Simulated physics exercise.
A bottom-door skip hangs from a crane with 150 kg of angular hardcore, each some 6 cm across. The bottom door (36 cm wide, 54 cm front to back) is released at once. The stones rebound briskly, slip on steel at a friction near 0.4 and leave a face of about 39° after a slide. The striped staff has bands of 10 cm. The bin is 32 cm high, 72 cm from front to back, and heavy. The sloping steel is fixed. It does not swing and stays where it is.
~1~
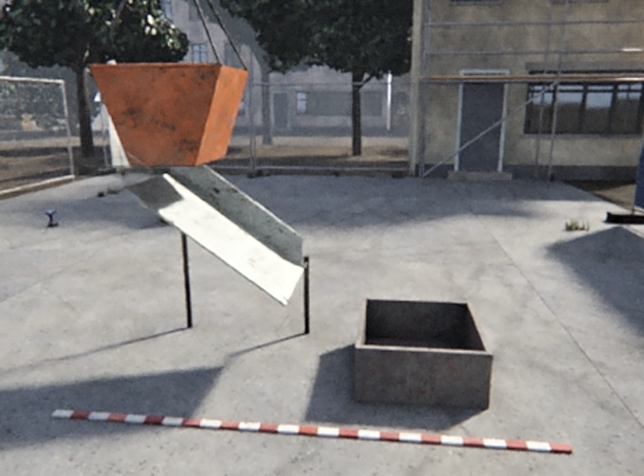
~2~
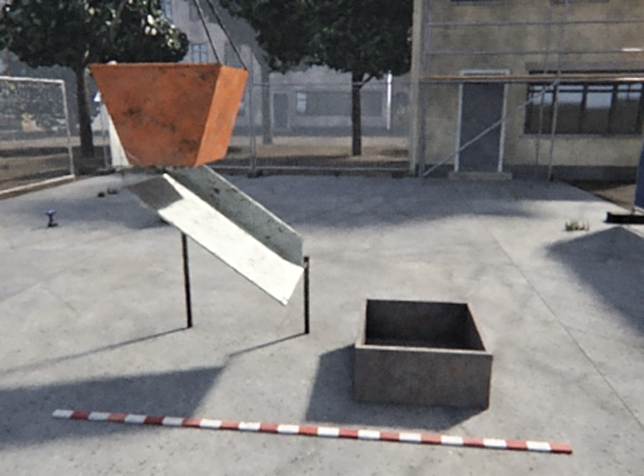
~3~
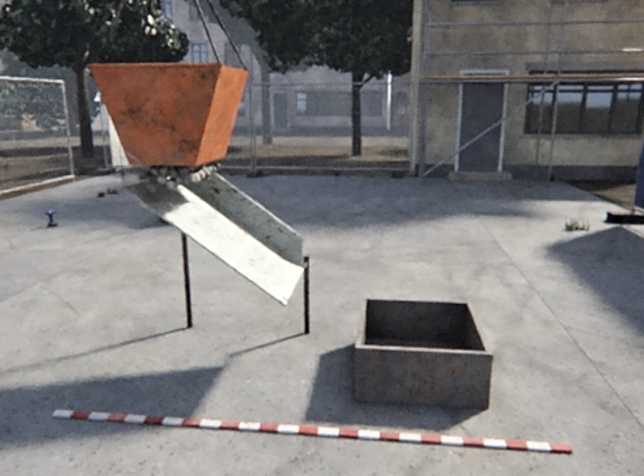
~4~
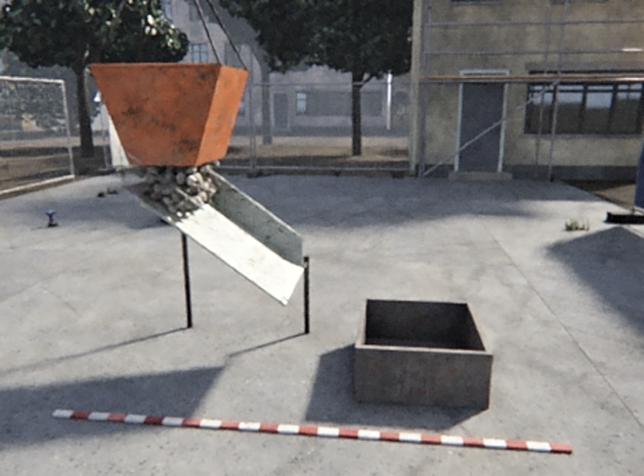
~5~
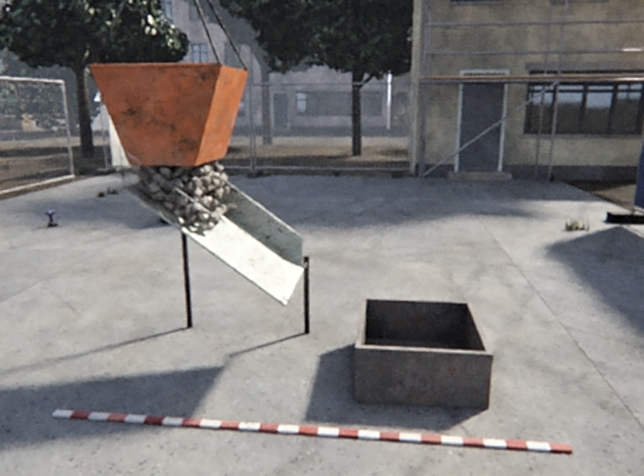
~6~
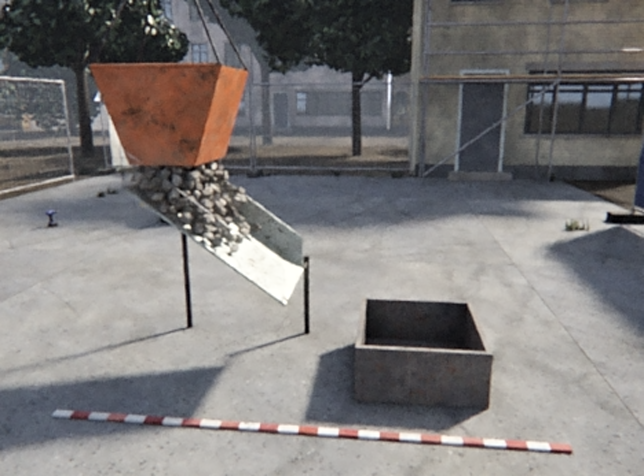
Orange skip hanging above a sloping metal chute in a paved yard, releasing grey stones that spread down the chute rightward.
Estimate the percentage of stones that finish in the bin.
Roughly 3 per cent ends in the bin.
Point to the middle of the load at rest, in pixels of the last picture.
Near (332, 355).
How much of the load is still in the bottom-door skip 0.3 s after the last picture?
About 10 per cent.
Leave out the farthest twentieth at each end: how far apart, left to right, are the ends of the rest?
Roughly 60 cm.
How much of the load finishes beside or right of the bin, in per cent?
Near 5 in a hundred.
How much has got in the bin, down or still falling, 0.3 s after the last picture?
About 0 per cent by then.
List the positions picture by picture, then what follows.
In the first picture, the outlet is at (161, 156); nothing has dropped yet.
In the second picture, the outlet is at (161, 156); 5 % is out.
In the third picture, the outlet is at (161, 156); 14 % is out, the lowest stones still above the rim at (174, 182), 115 cm up.
In the fourth picture, the outlet is at (161, 156); 25 % is out, the lowest stones still above the rim at (192, 202), 102 cm up.
In the fifth picture, the outlet is at (161, 156); 36 % is out, the lowest stones still above the rim at (212, 221), 92 cm up.
In the sixth picture, the outlet is at (161, 156); 47 % is out, the lowest stones still above the rim at (242, 236), 82 cm up.
Then, 0.3 s after the last picture, 11 % in the bottom-door skip, 74 % on the steel, 14 % falling or lying left of the bin; the stones farthest right are at (351, 344).
Then, 0.8 s after the last picture, 0 % in the bottom-door skip, 47 % on the steel, 53 % falling or lying left of the bin; the stones farthest right are at (358, 355).
Then, 1.4 s after the last picture, 0 % in the bottom-door skip, 1 % on the steel, 95 % falling or lying left of the bin, 2 % falling or lying in the bin, 2 % falling or lying beside or right of the bin; the stones farthest right are at (413, 351).
Then, 2.2 s after the last picture, 0 % in the bottom-door skip, 93 % falling or lying left of the bin, 3 % falling or lying in the bin, 5 % falling or lying beside or right of the bin; the stones farthest right are at (427, 349).
Then, 4.2 s after the last picture, 0 % in the bottom-door skip, 93 % left of the bin, 3 % in the bin, 5 % beside or right of the bin; the stones farthest right are at (427, 349).
